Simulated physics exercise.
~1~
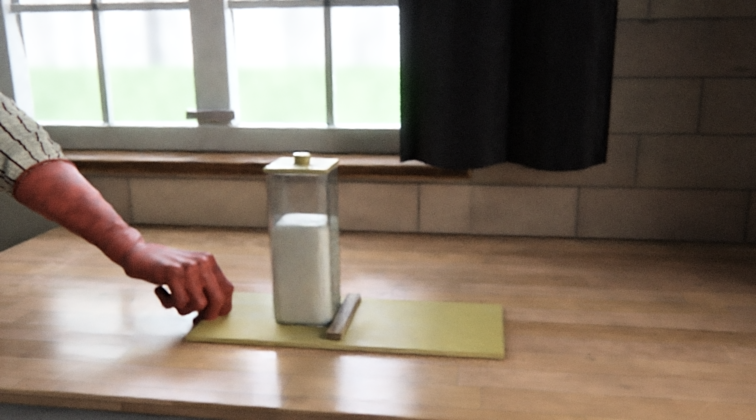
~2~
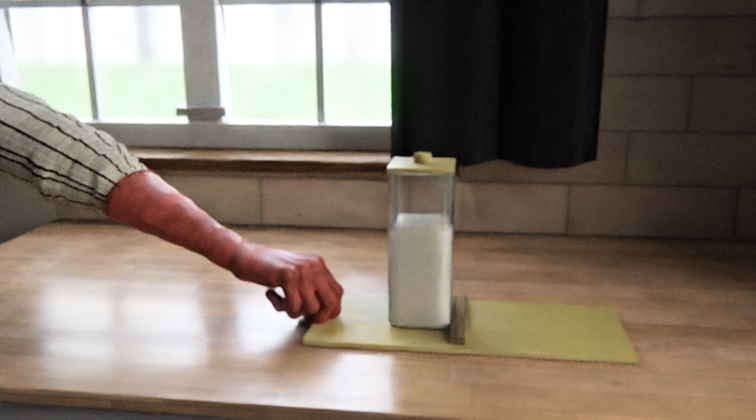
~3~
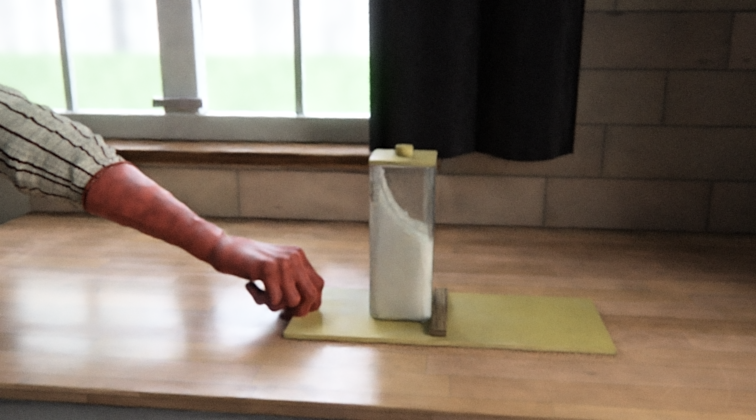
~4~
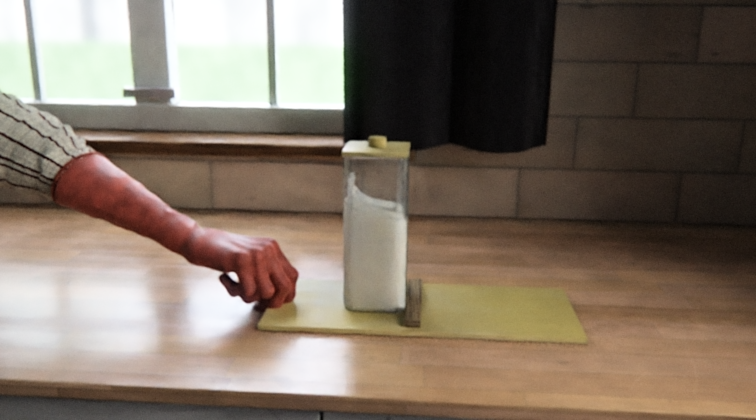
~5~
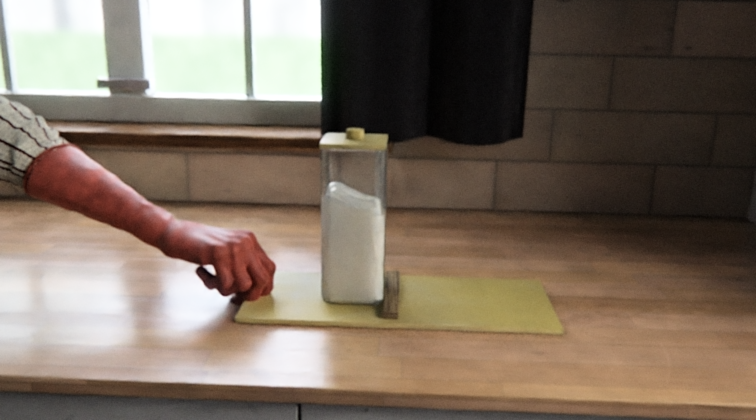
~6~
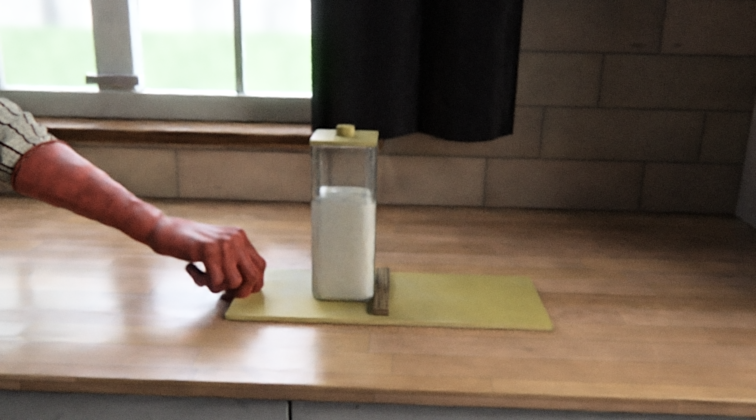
The footage shows a hand sliding a yellowish board to the right across a wooden counter, carrying a square bottle of white liquid beside a small batten. The board stops, the liquid sloshes steeply up the left side, then settles level as the bottle remains standing.
